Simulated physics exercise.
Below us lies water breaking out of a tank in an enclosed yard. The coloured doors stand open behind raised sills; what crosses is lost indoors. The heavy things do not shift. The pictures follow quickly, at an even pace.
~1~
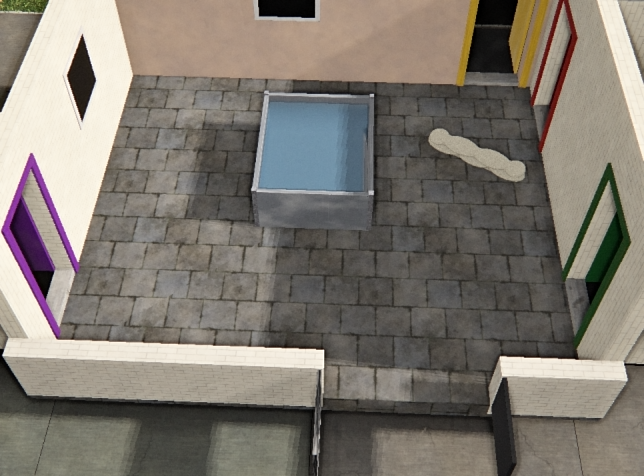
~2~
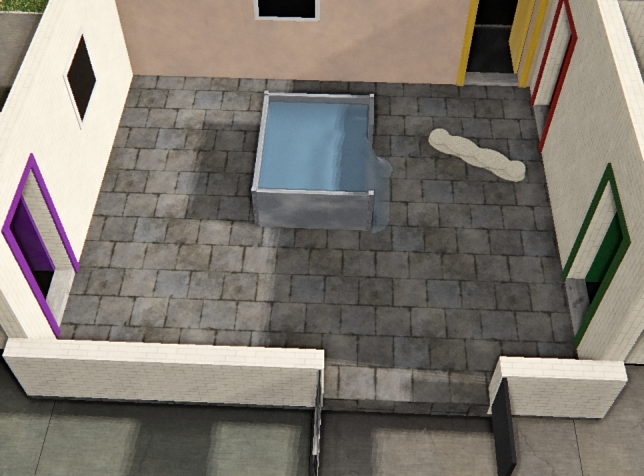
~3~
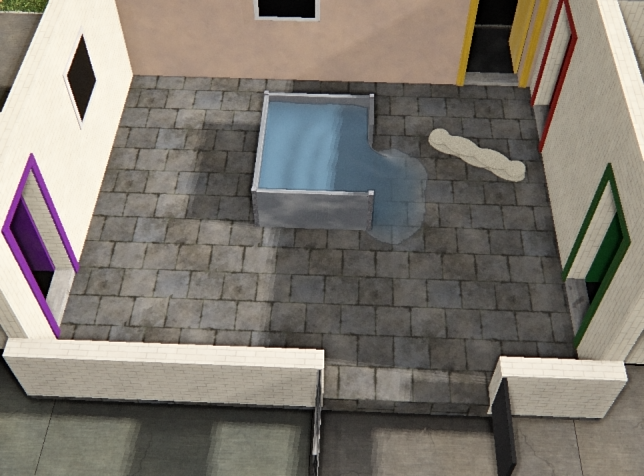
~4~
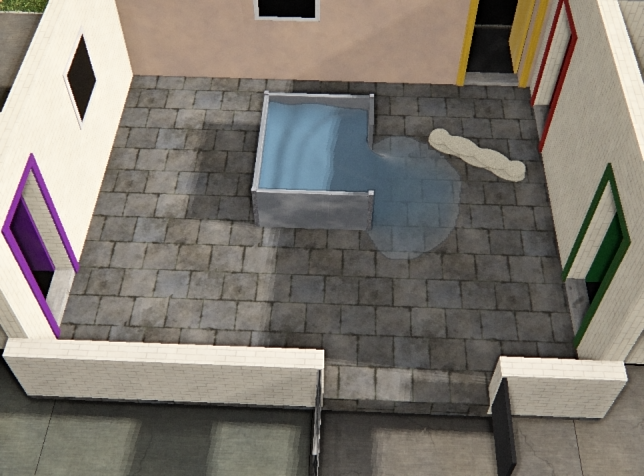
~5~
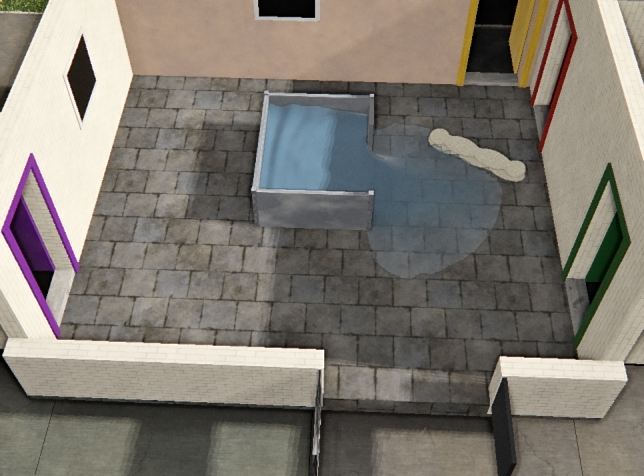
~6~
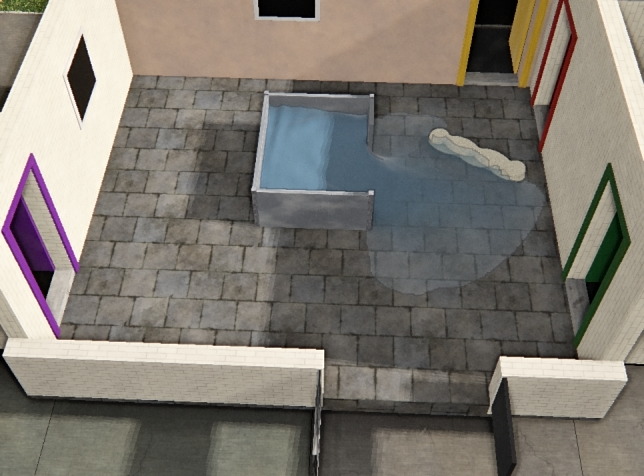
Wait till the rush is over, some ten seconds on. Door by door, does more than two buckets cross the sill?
In the end: The green door takes more than that; the purple door stays under that; the yellow door takes more than that; the red door stays under that.
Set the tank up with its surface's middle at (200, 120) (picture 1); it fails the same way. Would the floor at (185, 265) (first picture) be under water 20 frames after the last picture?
Answer: No water.
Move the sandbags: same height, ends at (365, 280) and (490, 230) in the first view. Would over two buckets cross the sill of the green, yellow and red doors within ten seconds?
The green one takes less; the yellow one goes over; the red one takes more.
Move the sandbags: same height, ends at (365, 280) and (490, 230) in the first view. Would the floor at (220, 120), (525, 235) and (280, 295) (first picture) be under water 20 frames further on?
In turn: Not flooded, wet, wet.
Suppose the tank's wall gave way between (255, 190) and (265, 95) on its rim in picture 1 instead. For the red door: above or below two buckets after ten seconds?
Then: The red door floods.
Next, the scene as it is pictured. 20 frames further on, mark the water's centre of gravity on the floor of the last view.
I would point to (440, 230).
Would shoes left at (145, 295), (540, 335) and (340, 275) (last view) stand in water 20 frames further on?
In that order: Free of water, covered, no water.
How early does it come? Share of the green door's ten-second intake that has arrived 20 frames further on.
I make it 55 per cent.
A moment on, water covers 25 % of the floor; the green door wet at the sill, nothing in, the purple door not reached, the yellow door not reached, the red door not reached.
Next, water covers 30 % of the floor; the green door under two buckets in, the purple door not reached, the yellow door wet at the sill, nothing in, the red door wet at the sill, nothing in.
Then, water covers 45 % of the floor; the green door over two buckets in, the purple door not reached, the yellow door over two buckets in, the red door wet at the sill, nothing in.
Later, water covers 75 % of the floor; the green door over two buckets in, the purple door wet at the sill, nothing in, the yellow door over two buckets in, the red door wet at the sill, nothing in.
In the end, water covers 95 % of the floor; the green door over two buckets in, the purple door wet at the sill, nothing in, the yellow door over two buckets in, the red door wet at the sill, nothing in.
